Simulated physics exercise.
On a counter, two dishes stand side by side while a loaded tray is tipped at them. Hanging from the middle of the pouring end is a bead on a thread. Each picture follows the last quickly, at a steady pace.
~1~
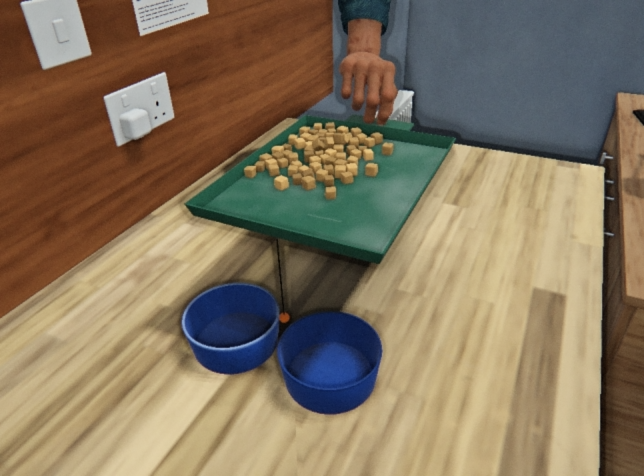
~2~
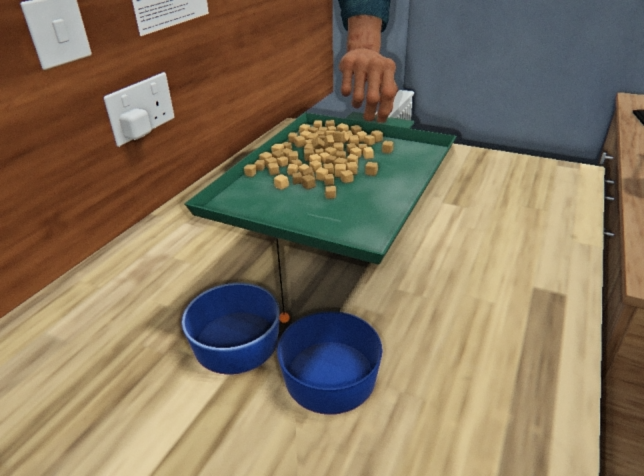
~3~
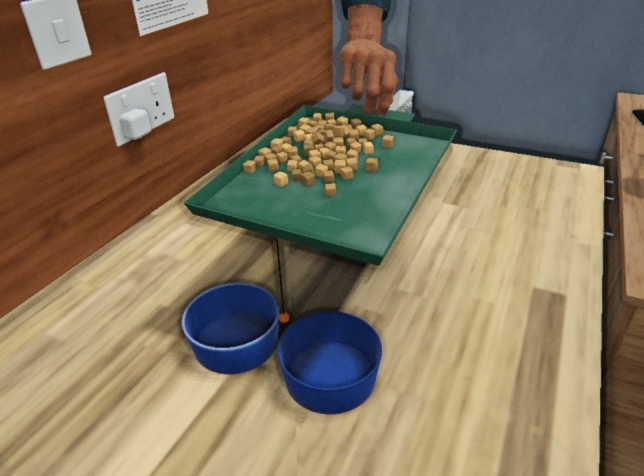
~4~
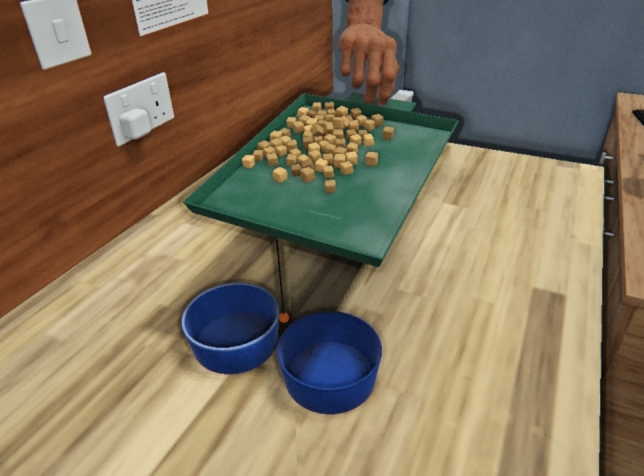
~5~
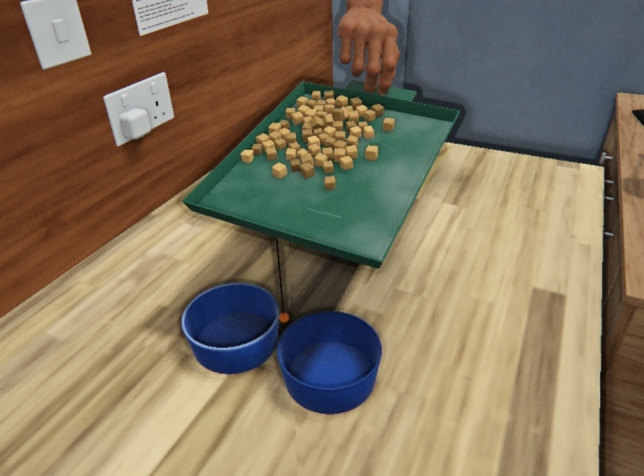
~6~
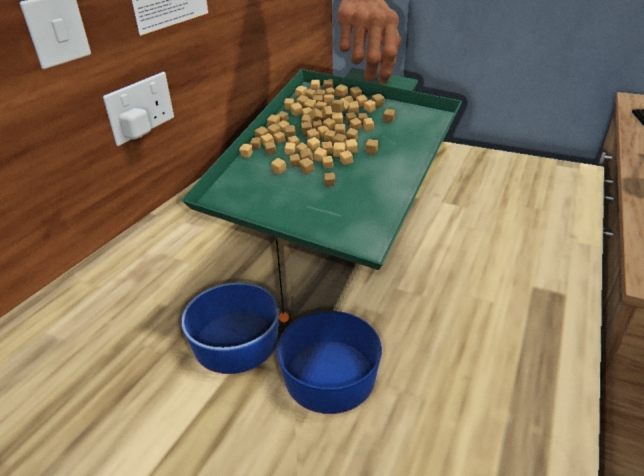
Wooden worktop with two blue bowls, a hand slowly raising the far end of a green tray scattered with small wooden cubes.
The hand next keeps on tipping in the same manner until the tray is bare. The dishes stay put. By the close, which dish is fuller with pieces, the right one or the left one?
The greater part will fall into the right dish.
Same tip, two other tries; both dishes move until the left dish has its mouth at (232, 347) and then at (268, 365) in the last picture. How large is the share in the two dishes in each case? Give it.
About 80 in a hundred, then about 70 in a hundred.
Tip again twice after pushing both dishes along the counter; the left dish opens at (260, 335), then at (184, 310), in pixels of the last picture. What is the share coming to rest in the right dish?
It would be roughly 60 per cent, followed by roughly 30 per cent.
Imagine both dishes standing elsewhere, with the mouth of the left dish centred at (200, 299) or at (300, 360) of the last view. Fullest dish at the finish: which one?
First right, then the dish on the left.
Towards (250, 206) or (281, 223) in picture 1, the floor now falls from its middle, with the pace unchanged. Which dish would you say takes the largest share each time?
Try 1: The left-side dish; try 2: The left-side dish.
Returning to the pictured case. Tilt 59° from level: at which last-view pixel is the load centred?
In the last view, the load is centred close to (327, 237).
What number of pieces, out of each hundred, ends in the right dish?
Around 50 in every hundred pieces.
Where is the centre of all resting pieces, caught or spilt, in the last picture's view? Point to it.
Centre at rest, last view: Approx. (329, 396).
Soon, tray tipped steeply; most on the tray; a stray few in the right dish; a small part outside both; a small part in the air.
A while on, tray tipped right over; about half on the tray; a small part in the right dish; about a quarter outside both; a small part in the air.
Towards the end, tray tipped past a quarter turn; about half in the right dish; about half outside both.
Finally, tray tipped past a quarter turn; about half in the right dish; none in the left dish; about half outside both.
